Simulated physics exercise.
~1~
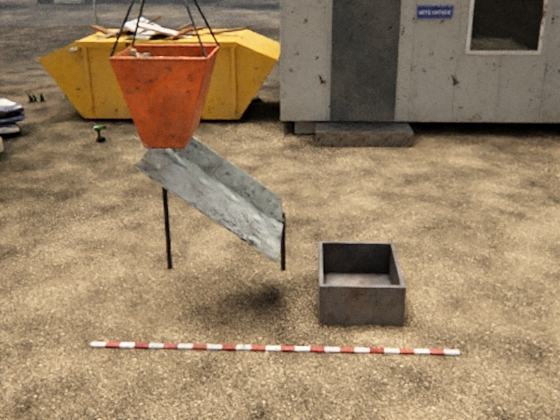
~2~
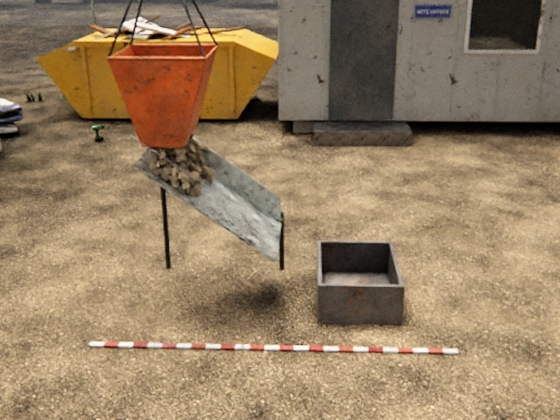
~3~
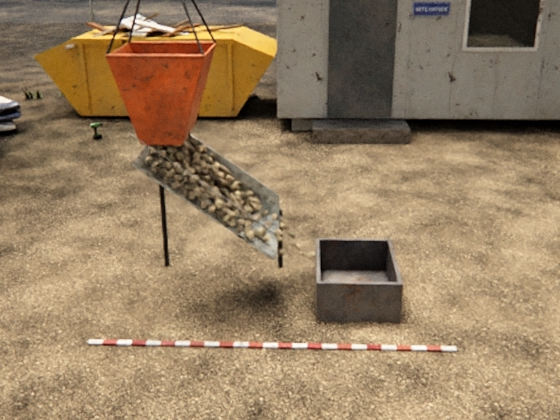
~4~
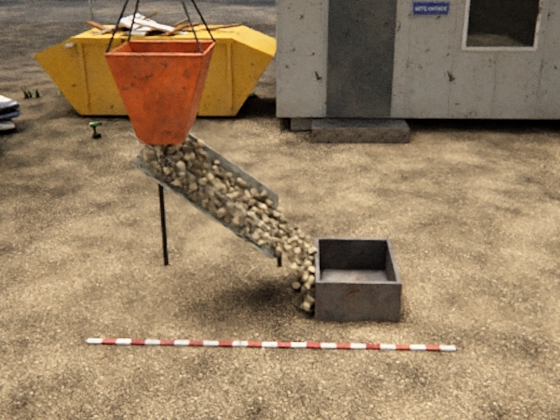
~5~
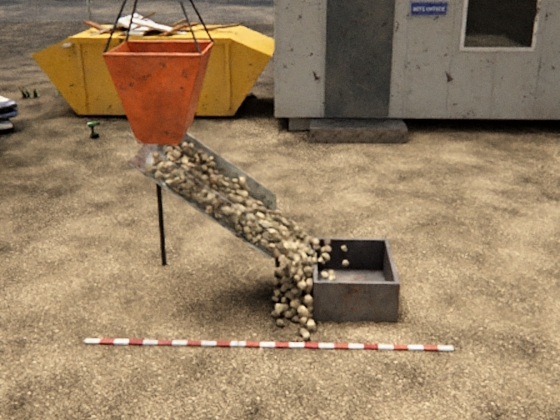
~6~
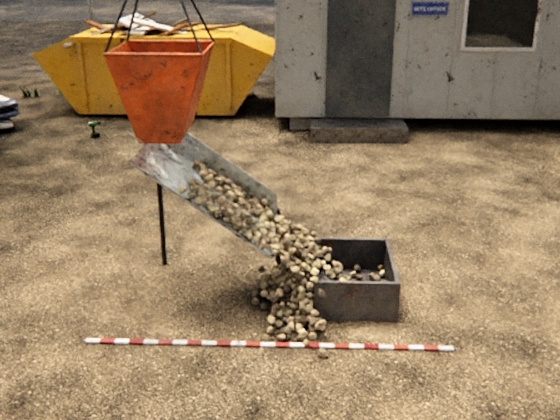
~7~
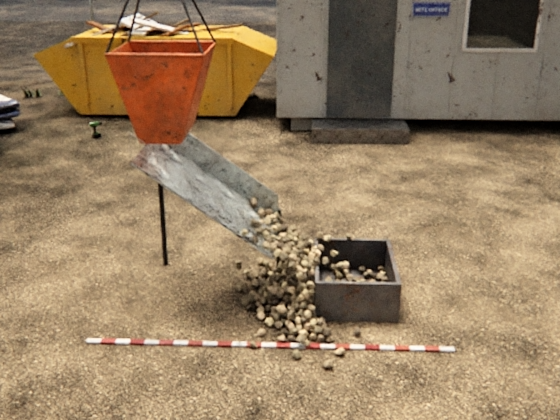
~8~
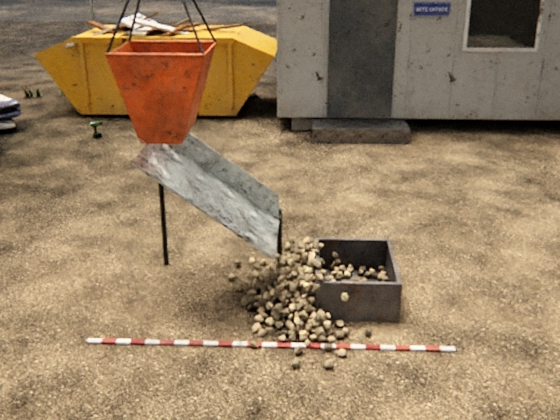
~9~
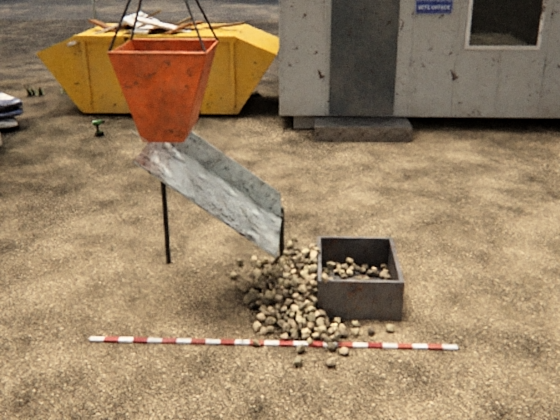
Stones dropping from a hanging orange skip, sliding down a sloping steel chute and piling mostly left of a grey bin, few inside.
